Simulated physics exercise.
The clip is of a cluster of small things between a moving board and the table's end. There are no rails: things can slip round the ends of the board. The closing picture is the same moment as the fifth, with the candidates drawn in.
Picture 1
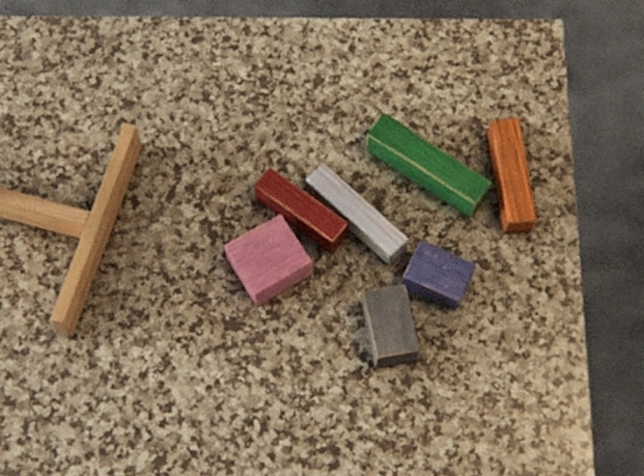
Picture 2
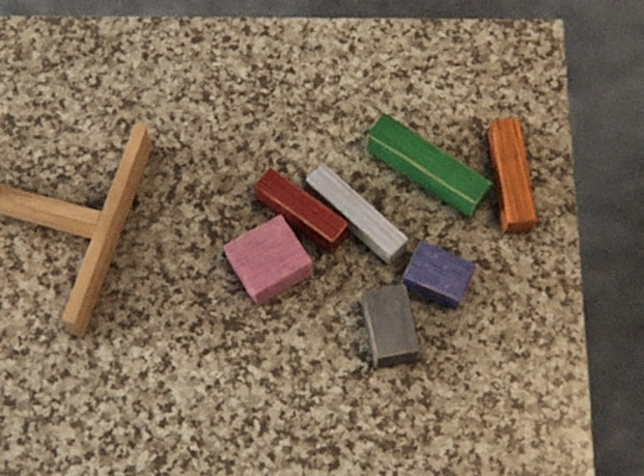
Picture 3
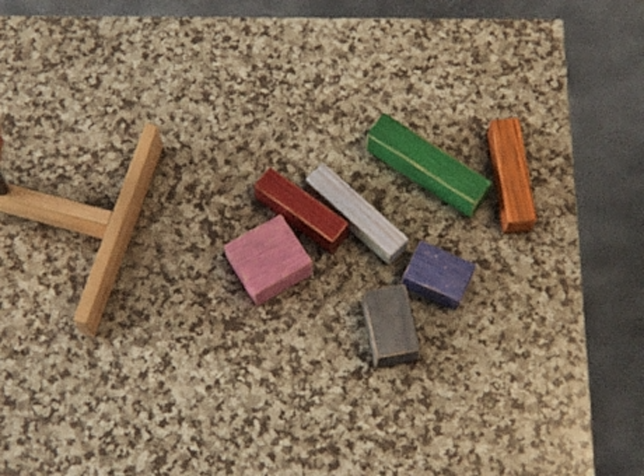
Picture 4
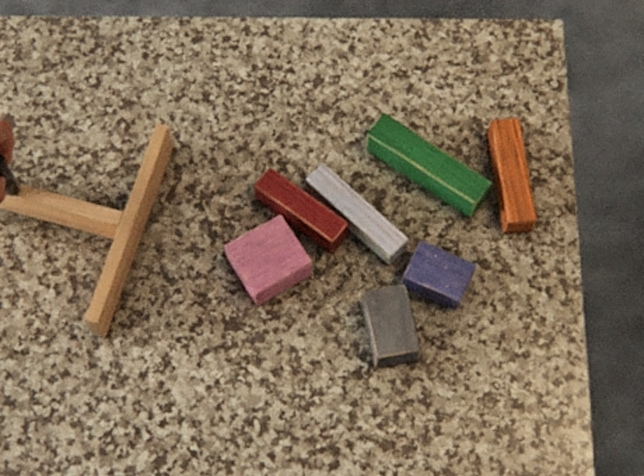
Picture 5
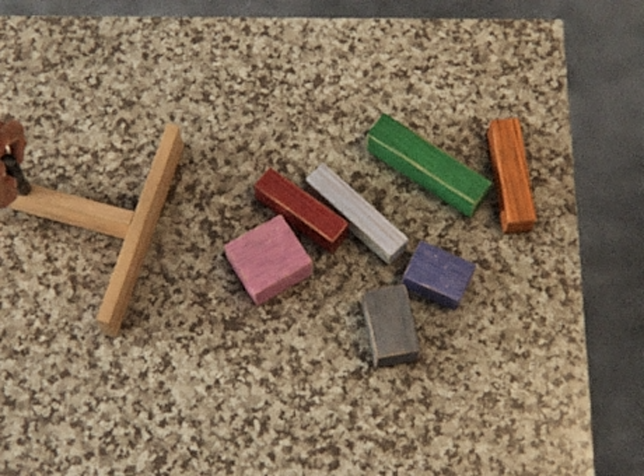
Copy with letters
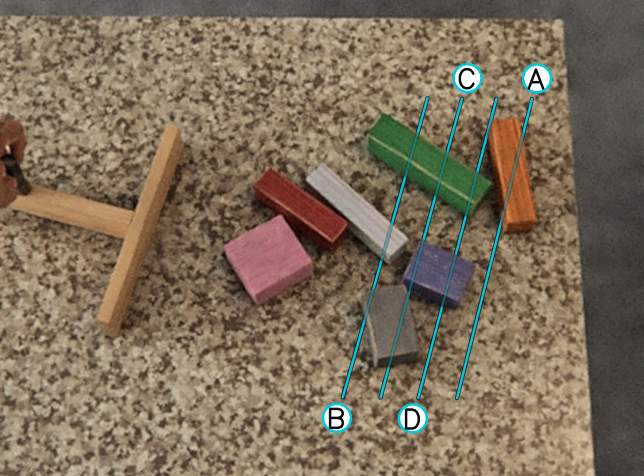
To begin with, a T-shaped wooden board sits at the left of a speckled table, apart from a cluster of coloured blocks and sticks. The board then slides slowly a short way right, its gripped handle end coming into view, while the blocks stay still and untouched.
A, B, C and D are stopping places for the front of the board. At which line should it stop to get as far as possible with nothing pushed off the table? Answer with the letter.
Up to line D.
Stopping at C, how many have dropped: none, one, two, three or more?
The count is none.
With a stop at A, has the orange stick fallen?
Yes.
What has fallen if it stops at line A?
The orange stick goes over.
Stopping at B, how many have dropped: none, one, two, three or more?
In all, none.
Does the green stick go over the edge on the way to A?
No.
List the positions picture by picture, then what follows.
The first frame shows orange stick (512, 176); pink block (269, 260); grey block (390, 326).
The second frame shows board (105, 220); blue block (438, 275).
The third frame shows board (116, 220); green stick (428, 165).
The fourth frame shows board (128, 220); orange stick (512, 176).
The fifth frame shows board (139, 220); grey block (390, 326); blue block (438, 275); red stick (301, 211).
On the copy, A at (496, 242); B at (387, 241); C at (423, 242); D at (459, 242).
On D. First, board (254, 221); pink block (298, 266); red stick (321, 215).
Then, board (370, 222); blue block (467, 295); grey block (418, 362).
Finally, board (458, 222); orange stick (563, 163); blue block (533, 312); nothing has fallen.
By contrast, A drops the orange stick; B is safe but short; C is safe but short.
